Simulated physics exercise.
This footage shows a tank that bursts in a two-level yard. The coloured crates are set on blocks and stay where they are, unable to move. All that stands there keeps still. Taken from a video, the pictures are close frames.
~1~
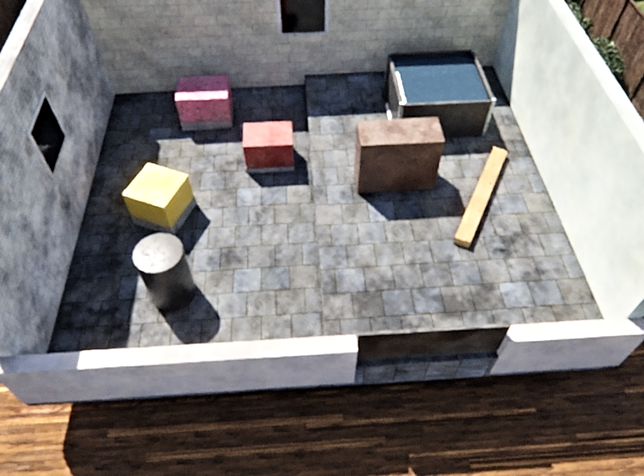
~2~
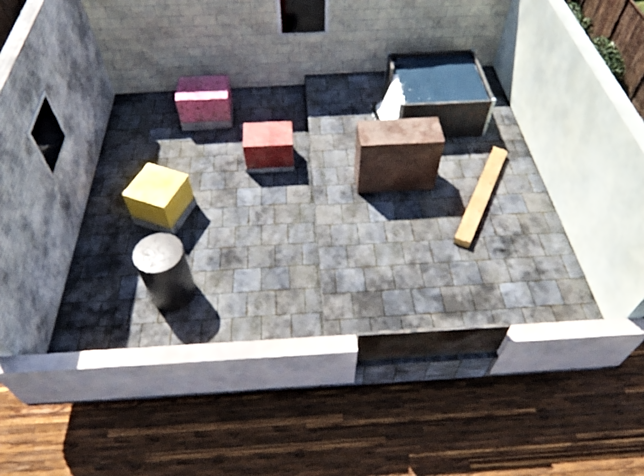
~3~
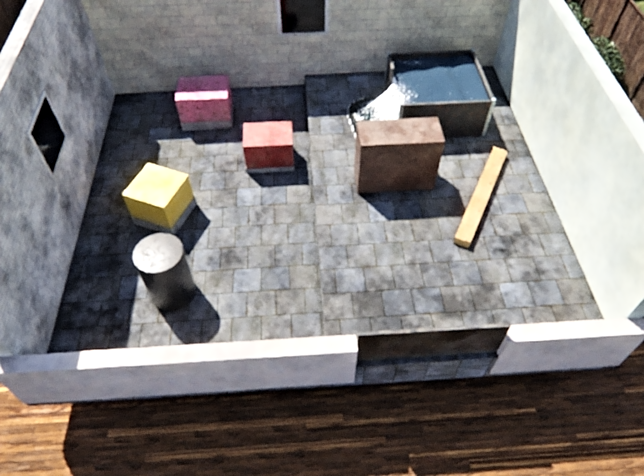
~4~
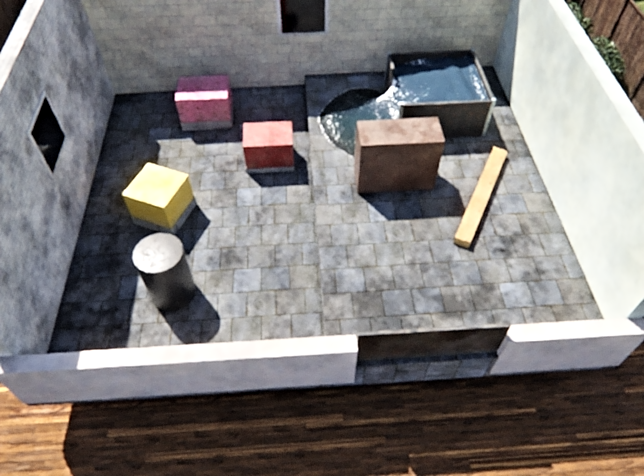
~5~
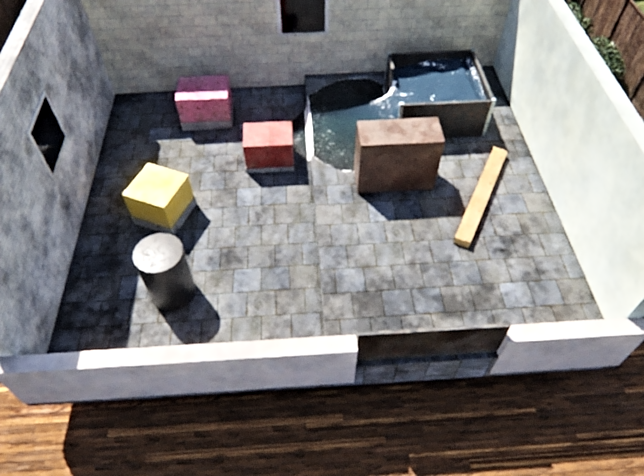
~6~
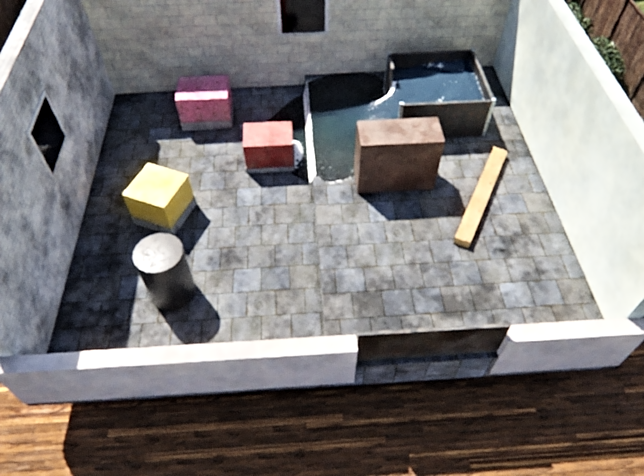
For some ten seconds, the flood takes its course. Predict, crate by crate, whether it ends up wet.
The red crate ends up wet; the yellow crate ends up dry; the pink crate ends up wet.
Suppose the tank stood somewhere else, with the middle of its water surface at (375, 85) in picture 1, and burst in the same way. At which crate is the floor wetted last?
Answer: The yellow crate.
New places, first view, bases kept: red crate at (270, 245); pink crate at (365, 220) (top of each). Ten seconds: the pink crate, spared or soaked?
The pink crate is untouched.
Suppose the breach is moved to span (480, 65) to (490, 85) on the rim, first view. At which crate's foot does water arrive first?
My pick is the one in pink.
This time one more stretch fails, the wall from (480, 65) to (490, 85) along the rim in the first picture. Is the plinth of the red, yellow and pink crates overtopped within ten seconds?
Result: Red is not reached; yellow is not reached; pink is not reached.
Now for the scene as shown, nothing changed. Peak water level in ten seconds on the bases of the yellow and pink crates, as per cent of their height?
60 and 140 %, roughly.
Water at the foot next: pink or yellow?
Answer: That's the pink one.
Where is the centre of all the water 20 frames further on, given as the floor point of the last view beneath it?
My pick is pixel (270, 156).
A moment on, water covers 25 % of the floor; the red crate water round its plinth, the yellow crate not reached, the pink crate water round its plinth.
Next, water covers 35 % of the floor; the red crate water round its plinth, the yellow crate water round its plinth, the pink crate water round its plinth.
Then, water covers 55 % of the floor; the red crate water round its plinth, the yellow crate water round its plinth, the pink crate water round its plinth.
Later, water covers 60 % of the floor; the red crate water round its plinth, the yellow crate water round its plinth, the pink crate water round its plinth.
In the end, water covers 55 % of the floor; the red crate was topped, the yellow crate stayed above the water, the pink crate was topped.
